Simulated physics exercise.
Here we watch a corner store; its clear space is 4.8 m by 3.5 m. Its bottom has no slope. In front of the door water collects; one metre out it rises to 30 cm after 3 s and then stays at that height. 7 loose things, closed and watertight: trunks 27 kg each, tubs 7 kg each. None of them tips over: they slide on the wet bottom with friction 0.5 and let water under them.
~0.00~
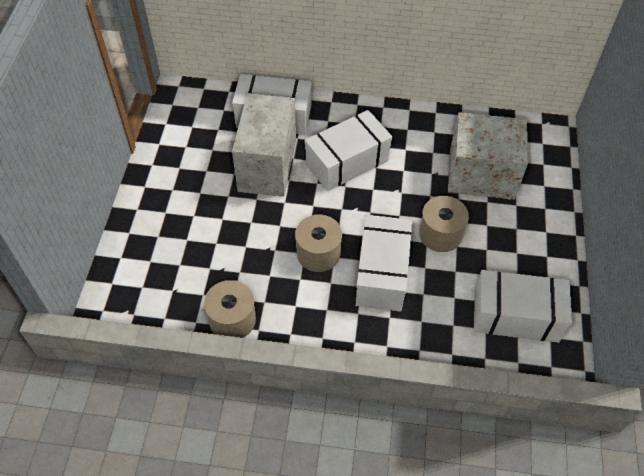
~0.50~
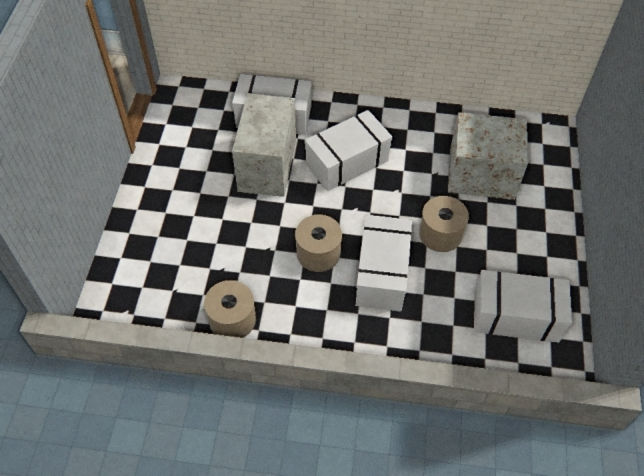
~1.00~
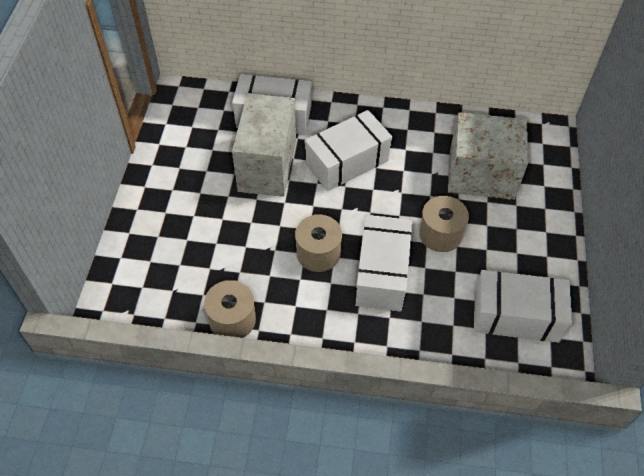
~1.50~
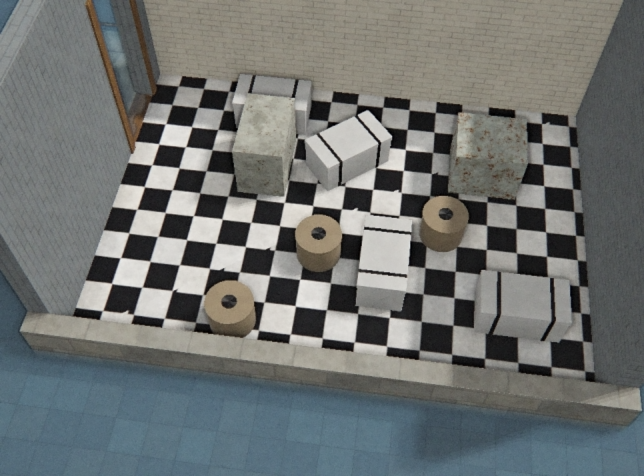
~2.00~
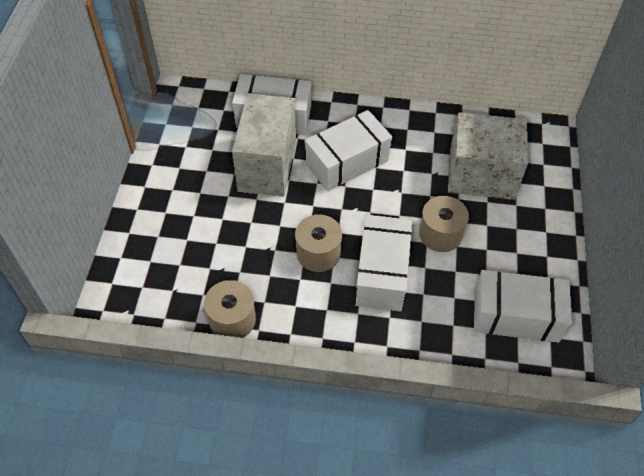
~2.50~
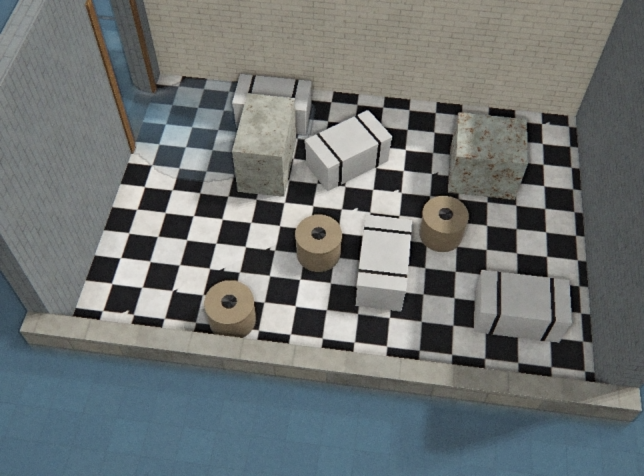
Blue water spreads over the grey paving outside a small walled room with a black-and-white checkered floor, and deepens in colour there. It then enters through the doorway at the upper left and spreads across the nearby tiles toward the back blocks, while the boxes, blocks and tan tubs stay still.
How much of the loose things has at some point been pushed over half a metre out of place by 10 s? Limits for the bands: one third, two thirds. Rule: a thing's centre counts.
One third through two thirds.
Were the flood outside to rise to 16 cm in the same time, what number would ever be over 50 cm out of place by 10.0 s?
In that case 2 of them.
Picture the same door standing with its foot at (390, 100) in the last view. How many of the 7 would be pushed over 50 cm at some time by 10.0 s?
In that case the number is 6.
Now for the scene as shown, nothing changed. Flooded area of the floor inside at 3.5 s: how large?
Wet area: Approx. 4.0 m2.
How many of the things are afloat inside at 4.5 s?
At that point I count 0.
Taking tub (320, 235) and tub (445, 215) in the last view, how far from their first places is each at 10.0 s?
10 cm, 140 cm.
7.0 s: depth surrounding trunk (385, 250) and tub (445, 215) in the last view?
4 and 4 cm.
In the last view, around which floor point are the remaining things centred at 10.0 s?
The average lands around (428, 281).
After 3.5 s 0 of 7 are over 50 cm from their spots; 0 afloat.
After 4.5 s 1 of 7 are over 50 cm from their spots; 0 afloat.
After 7.0 s 2 of 7 are over 50 cm from their spots; 2 afloat.
After 10.0 s 3 of 7 are over 50 cm from their spots, and 3 have been at some point; 5 afloat.
